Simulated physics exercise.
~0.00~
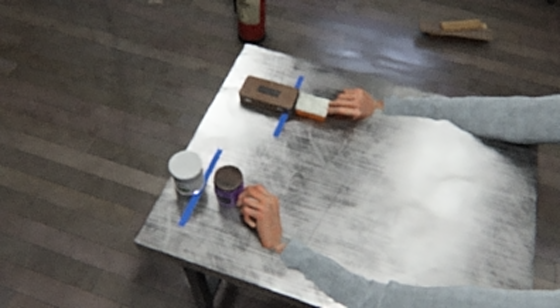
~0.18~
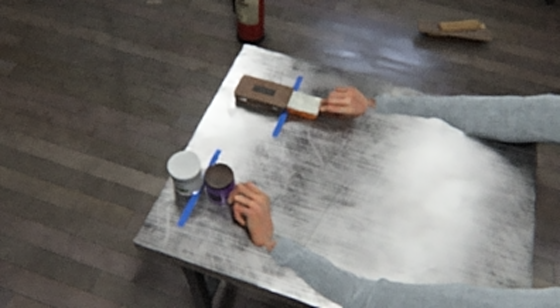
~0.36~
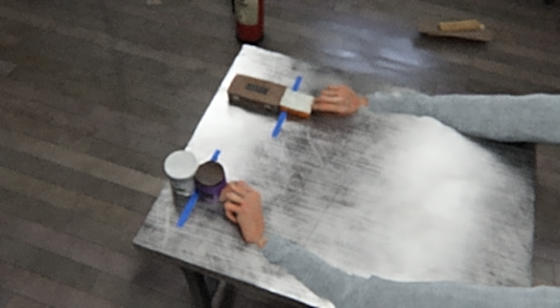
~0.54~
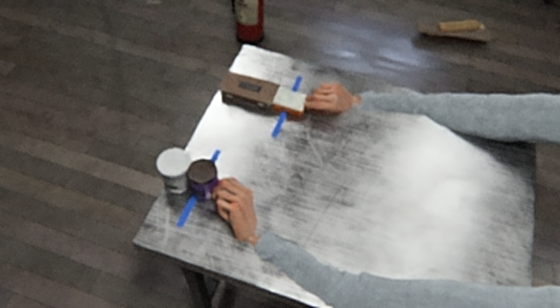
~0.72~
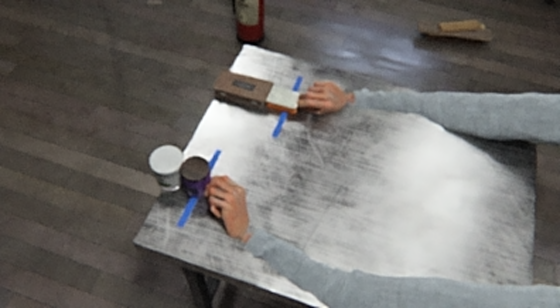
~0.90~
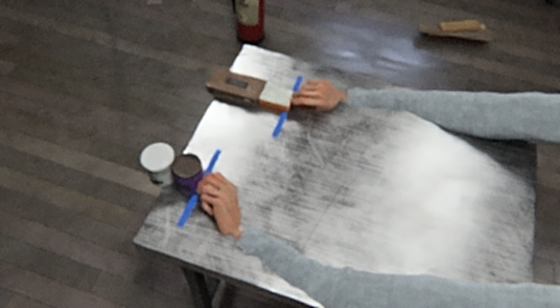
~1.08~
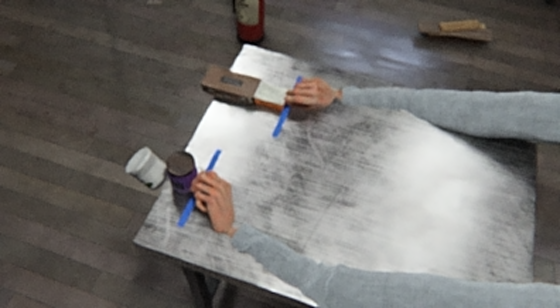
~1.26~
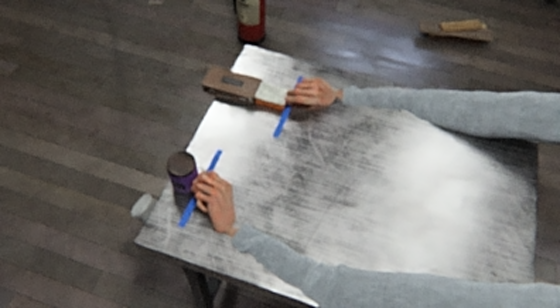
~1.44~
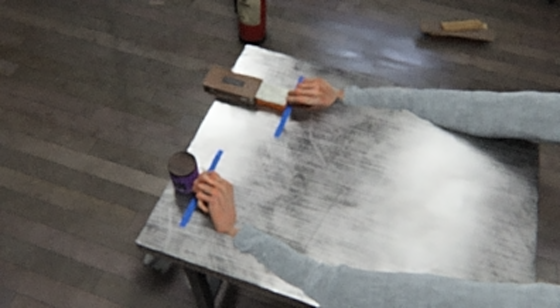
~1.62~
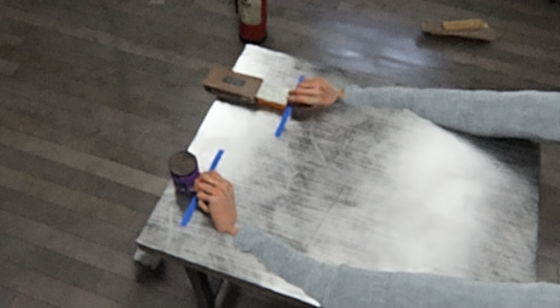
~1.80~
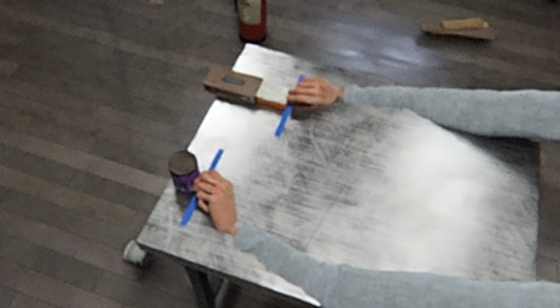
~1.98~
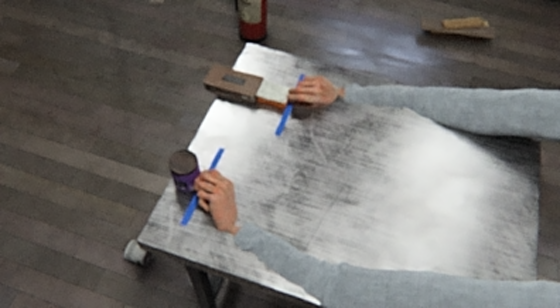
A purple jar and an orange sponge, pushed left by two hands across a tabletop marked with blue tape, shove a white tin and a brown case toward the edge; the tin tips and falls to the floor, while the case stays on the table.
